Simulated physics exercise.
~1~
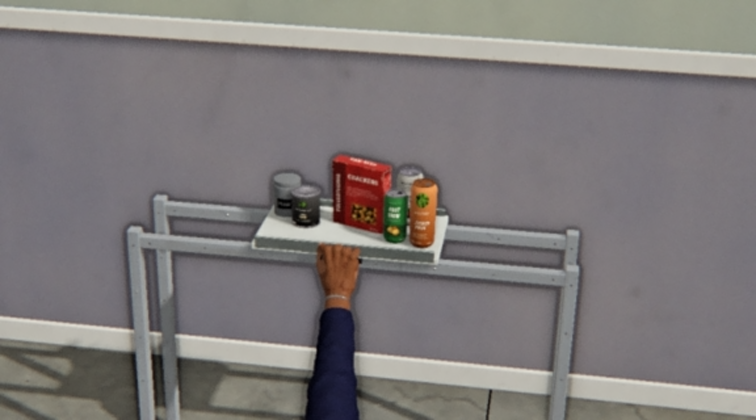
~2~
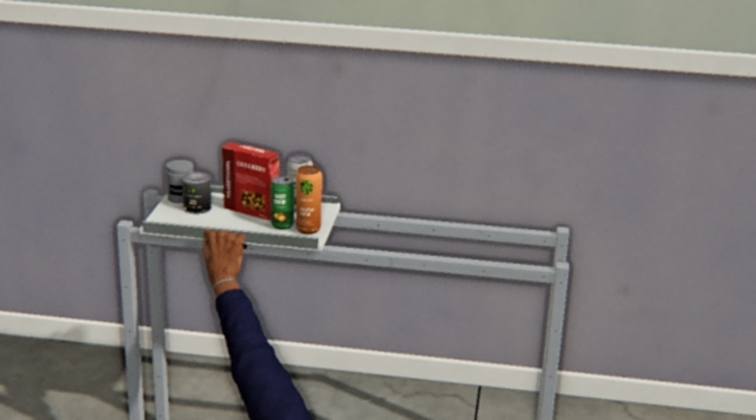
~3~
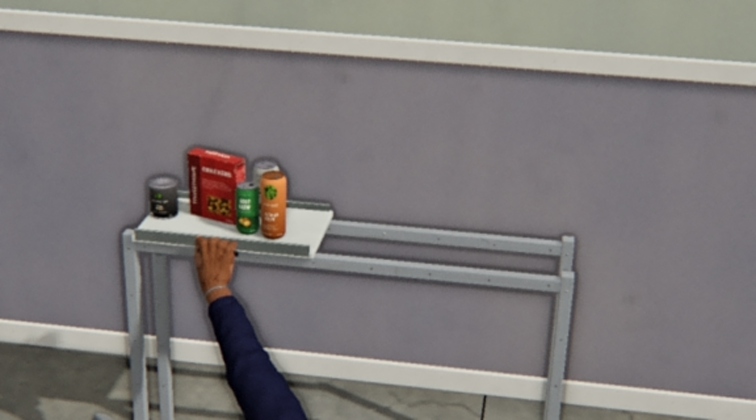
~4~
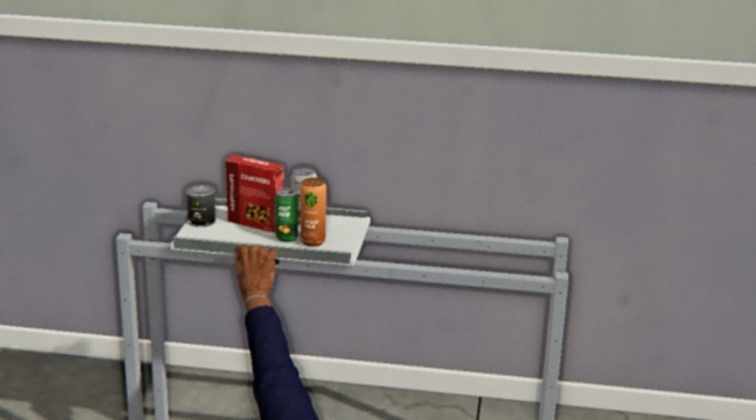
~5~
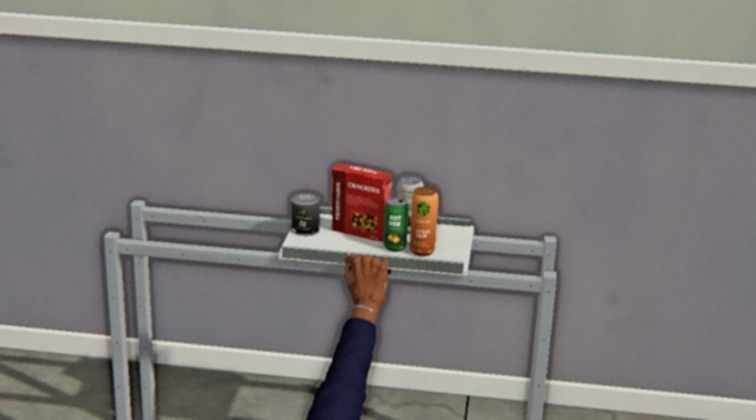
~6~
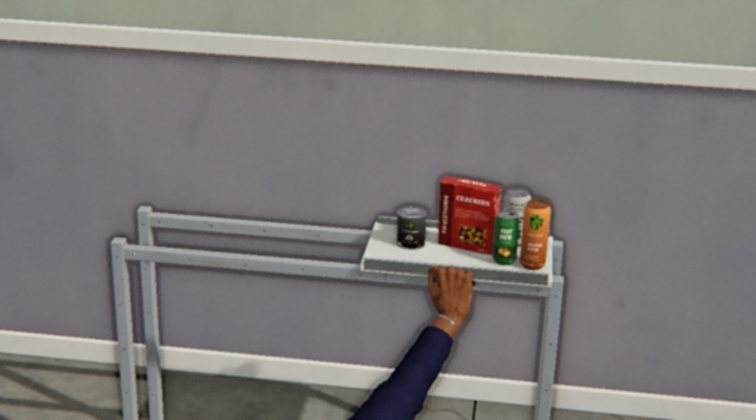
A hand in a dark blue sleeve grips the front of a white tray of groceries on grey metal rails, seen from slightly above against a mauve wall. A red packet stands in the middle, with a grey jar and black tin at left and green, orange and pale cans at right. The hand slides the tray left to the end of the rails, and the grey jar drops off. It then pushes the tray right, all the way to the opposite end, where the remaining items still stand upright.
